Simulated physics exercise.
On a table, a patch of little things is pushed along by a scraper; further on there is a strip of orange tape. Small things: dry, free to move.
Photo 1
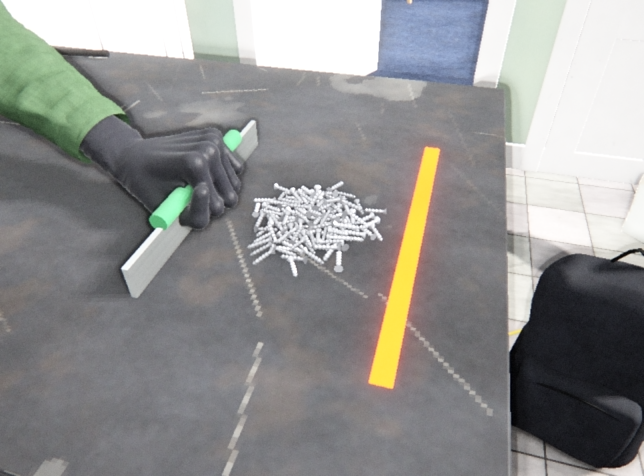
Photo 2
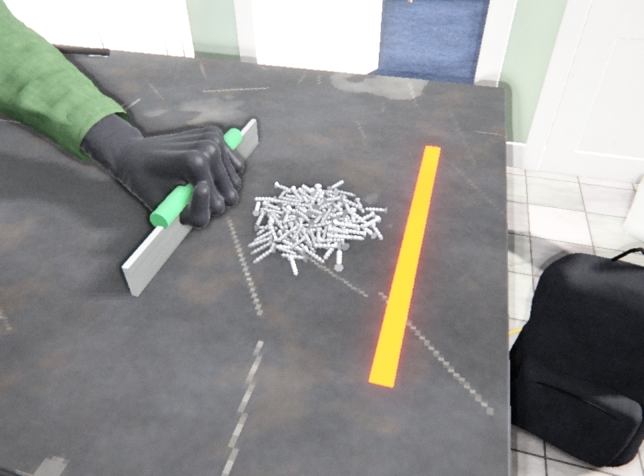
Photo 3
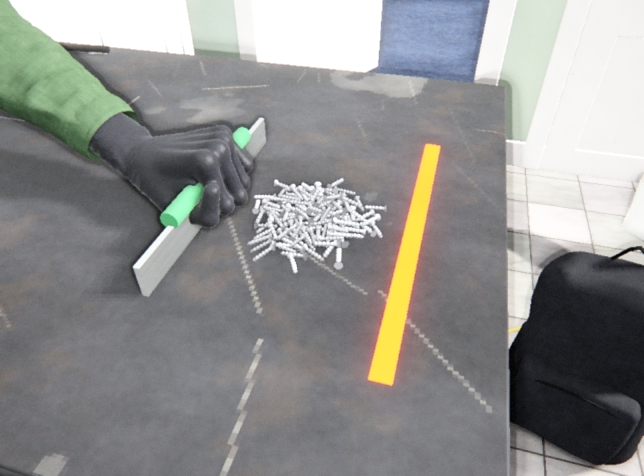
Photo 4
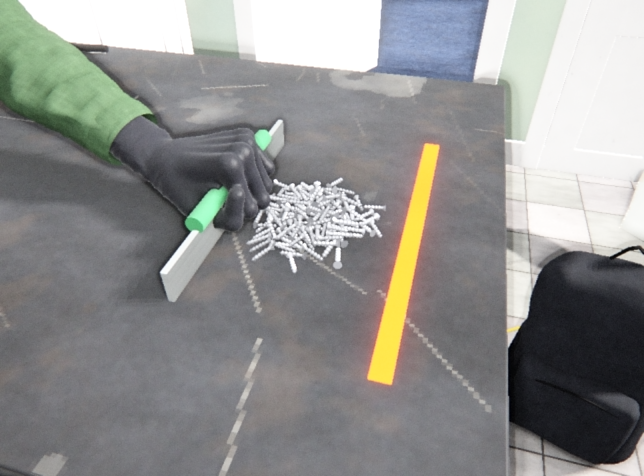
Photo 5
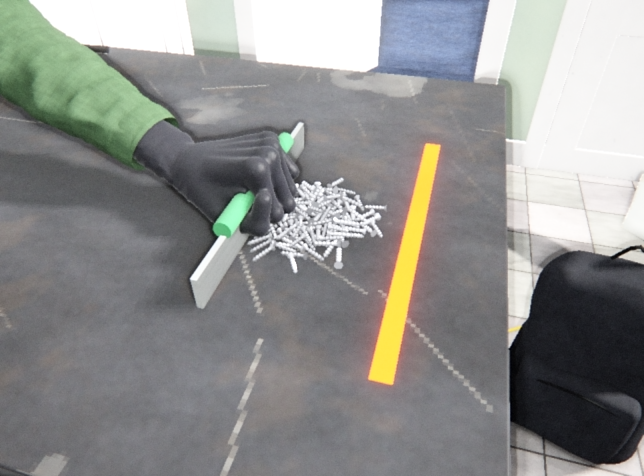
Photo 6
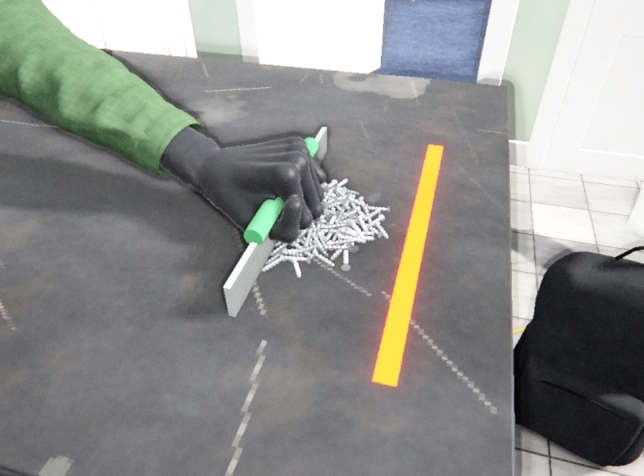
The clip opens on a dark tabletop where a black-gloved hand holds a scraper with a green grip, resting left of a heap of steel screws, with orange tape to the right. The hand then slides the scraper rightward, reaching the heap's near side and pushing many of the screws slightly toward the tape.
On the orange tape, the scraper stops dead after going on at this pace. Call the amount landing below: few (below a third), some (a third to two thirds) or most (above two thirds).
Few.
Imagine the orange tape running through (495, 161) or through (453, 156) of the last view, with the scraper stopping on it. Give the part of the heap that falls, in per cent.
Note: Case one 100 in a hundred; case two 20 in a hundred.
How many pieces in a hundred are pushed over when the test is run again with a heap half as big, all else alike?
It comes out near 0 per cent of the heap.
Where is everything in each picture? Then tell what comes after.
The first frame shows scraper at (142, 267), at rest; orange tape at (431, 156), about a palm's width from the edge; edge at (508, 257); the heap at (316, 213), steel screws.
The second frame shows scraper at (142, 266), at rest.
The third frame shows scraper at (153, 266); the heap at (316, 210).
The fourth frame shows scraper at (179, 271).
The fifth frame shows scraper at (207, 277); the heap at (316, 210), a stray few pushed along.
The sixth frame shows scraper at (239, 284); orange tape at (434, 154); edge at (512, 255); the heap at (322, 220), about two thirds pushed along.
Soon, scraper still moving, near (358, 201); heap all on the table, its front near (443, 230).
A while on, scraper stopped at the orange tape; heap all on the table, its front near (510, 244).
Towards the end, scraper stopped at the orange tape; heap a stray few over the edge.
Finally, scraper stopped at the orange tape; heap a stray few over the edge.
